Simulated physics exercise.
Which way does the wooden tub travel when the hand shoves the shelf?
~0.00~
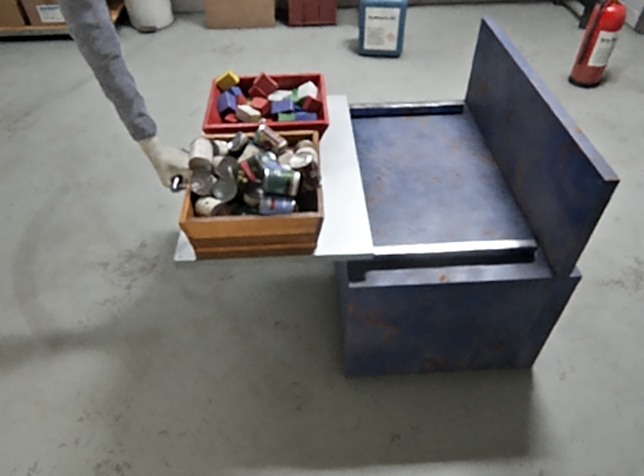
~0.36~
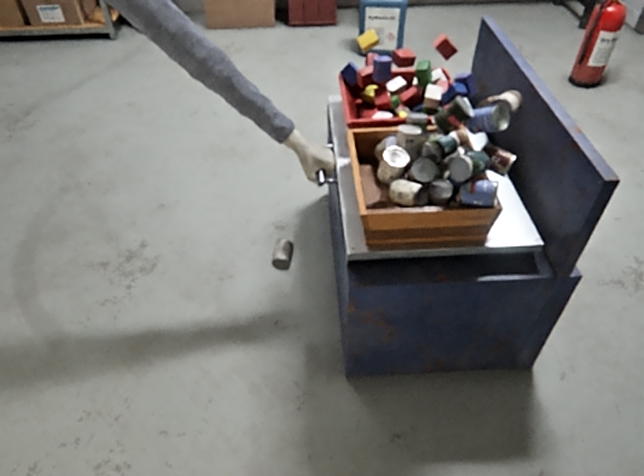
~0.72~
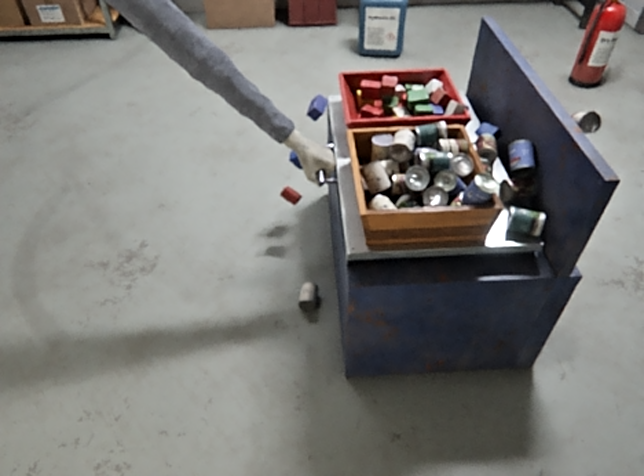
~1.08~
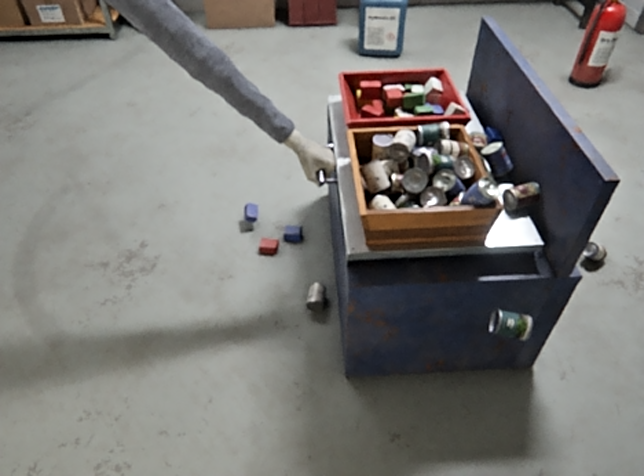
The wooden tub moves to the right, riding on the shelf as it slides into the blue unit.
Concrete workshop floor, a gloved hand shoving a shelf of tins and coloured blocks into a blue unit, some spilling out.
